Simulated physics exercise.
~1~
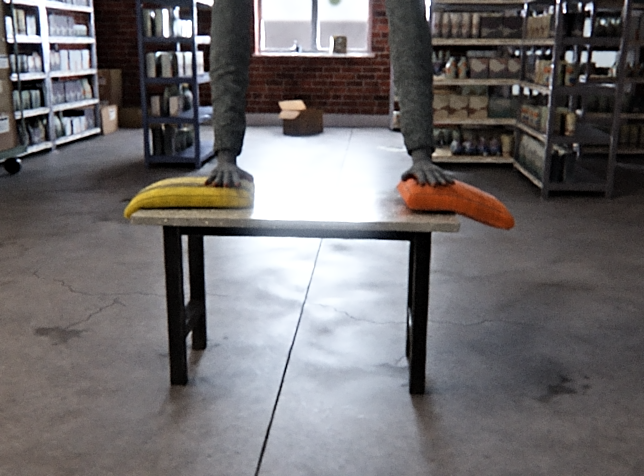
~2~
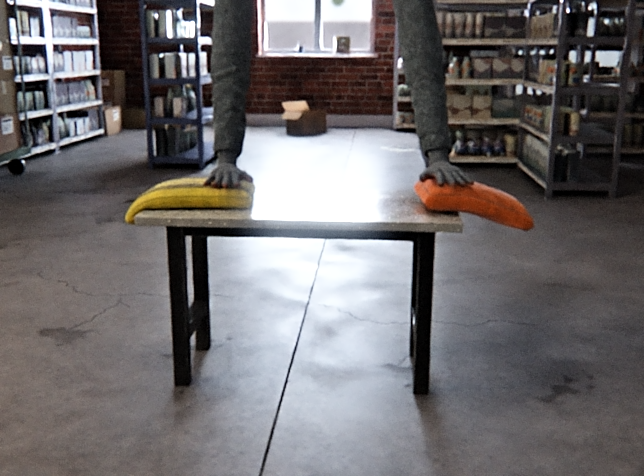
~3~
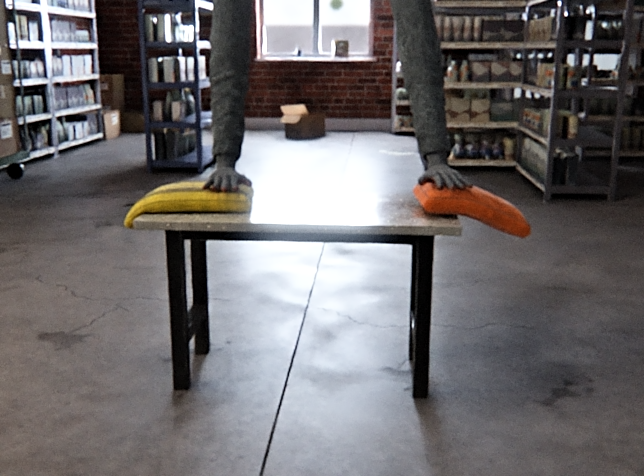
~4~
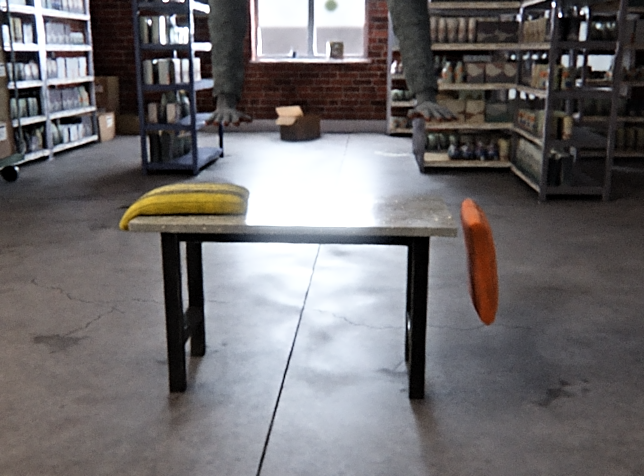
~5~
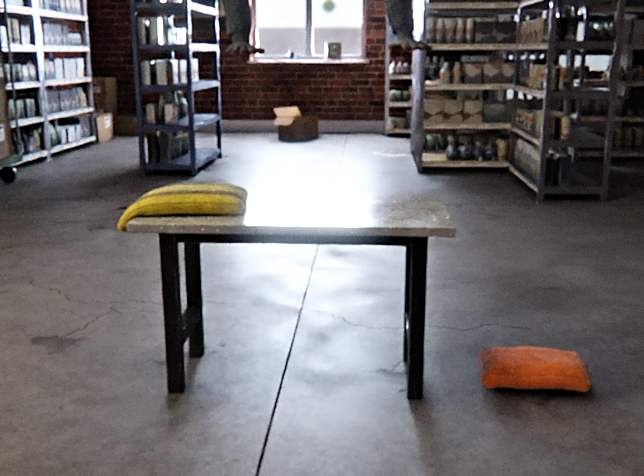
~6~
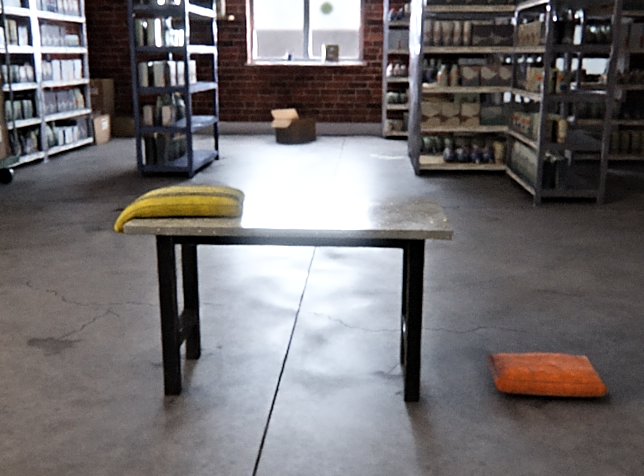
Two hands in grey sleeves press on a yellow folded blanket at the left end of a bench and an orange sack at the right end, seen from the front by a slightly swaying camera in a storeroom with shelves and a brick wall. Both items overhang the ends, and the orange sack slides farther out to the right. The hands then let go and draw back out of view. The orange sack tips off the right end, drops upright, and lands flat on the concrete floor. The yellow blanket stays on the bench.
